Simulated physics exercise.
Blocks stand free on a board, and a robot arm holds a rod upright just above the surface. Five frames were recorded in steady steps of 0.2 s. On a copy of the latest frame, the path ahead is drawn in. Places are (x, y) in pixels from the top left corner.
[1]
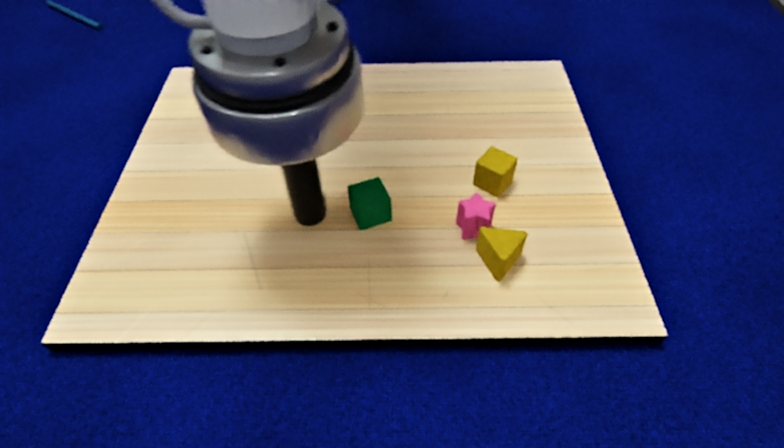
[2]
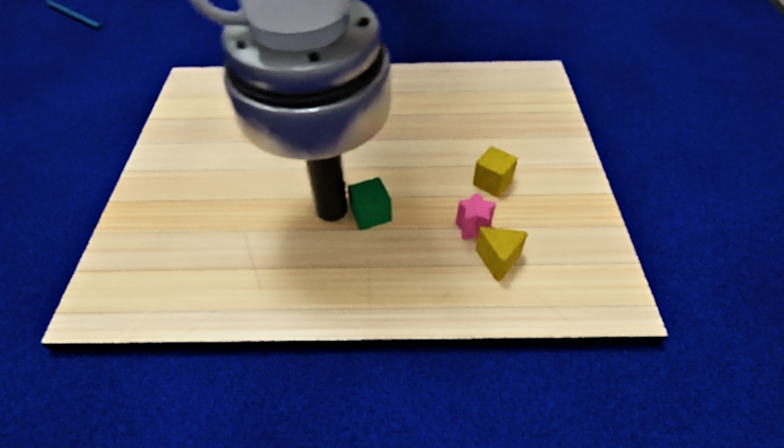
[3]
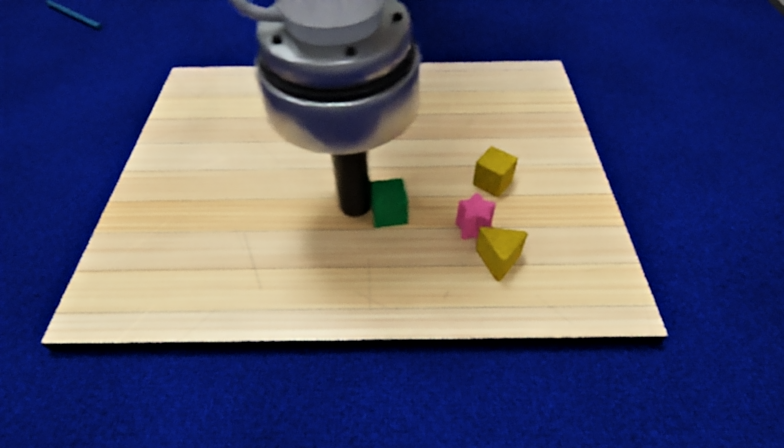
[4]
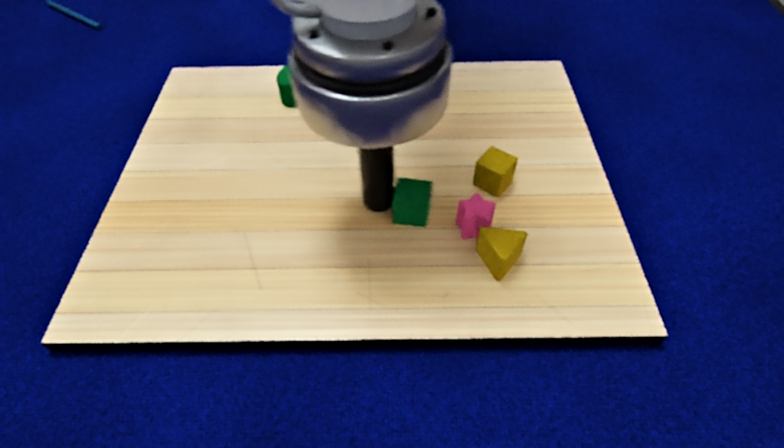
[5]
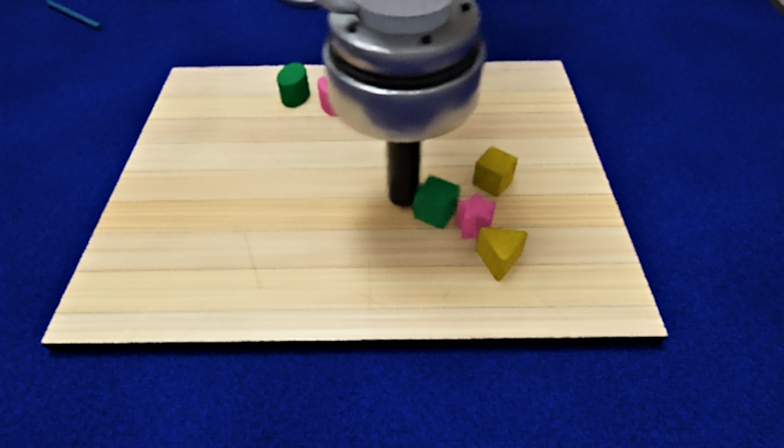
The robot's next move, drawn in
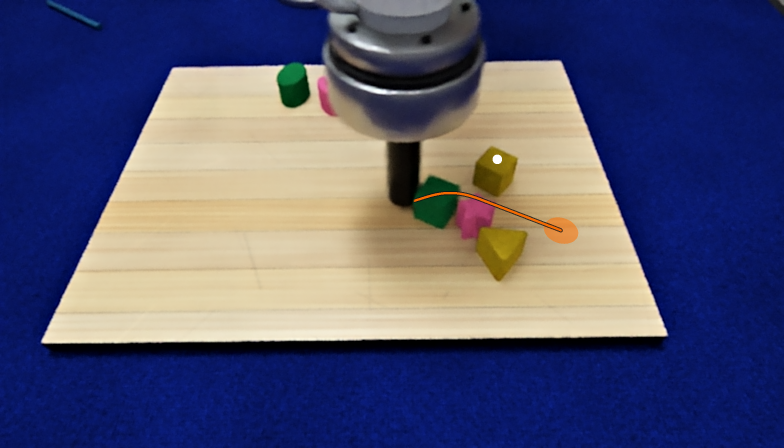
On a wooden board, a robot arm's black rod moving right and pushing a green cube toward a pink star-shaped block.
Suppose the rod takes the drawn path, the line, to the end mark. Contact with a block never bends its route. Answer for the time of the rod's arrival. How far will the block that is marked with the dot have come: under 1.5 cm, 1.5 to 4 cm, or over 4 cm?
I reckon it covers less than 1.5 cm.
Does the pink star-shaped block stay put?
The answer is no.
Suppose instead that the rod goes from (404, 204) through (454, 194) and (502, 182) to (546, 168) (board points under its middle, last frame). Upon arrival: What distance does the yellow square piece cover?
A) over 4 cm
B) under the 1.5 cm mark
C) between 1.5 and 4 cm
Correct choice: A.
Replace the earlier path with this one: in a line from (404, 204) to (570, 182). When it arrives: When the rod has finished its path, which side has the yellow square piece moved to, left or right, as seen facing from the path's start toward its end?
The shift goes left.
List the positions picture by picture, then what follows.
In the first picture, rod tip at (311, 215); block tops, green square piece at (369, 192); pink star-shaped block at (477, 206); yellow square piece at (497, 159); yellow three-sided block at (504, 239).
In the second picture, rod at (333, 211); blocks unchanged.
In the third picture, rod at (355, 206); green square piece at (389, 191).
In the fourth picture, rod at (379, 201); green square piece at (412, 190).
In the fifth picture, rod at (404, 197); green square piece at (437, 190); pink star-shaped block at (477, 206); yellow square piece at (497, 159); yellow three-sided block at (504, 239).
Path on the board, from (404, 204) through (455, 193) and (507, 209) to (561, 230); the dot is on the yellow square piece.
The first path, step by step. One third of the way, rod at (456, 186); green square piece at (480, 192), turned 45° clockwise; pink star-shaped block at (499, 216), turned 15° clockwise; yellow three-sided block at (507, 243).
Two thirds of the way, rod at (509, 202); green square piece at (532, 215), turned 65° clockwise; pink star-shaped block at (540, 244), turned 40° clockwise; yellow square piece at (502, 158); yellow three-sided block at (512, 257), turned 35° clockwise.
At the end, rod at (564, 223); green square piece at (574, 242), turned 110° clockwise; pink star-shaped block at (554, 265), turned 80° clockwise; yellow square piece at (502, 158); yellow three-sided block at (512, 259), turned 50° clockwise.
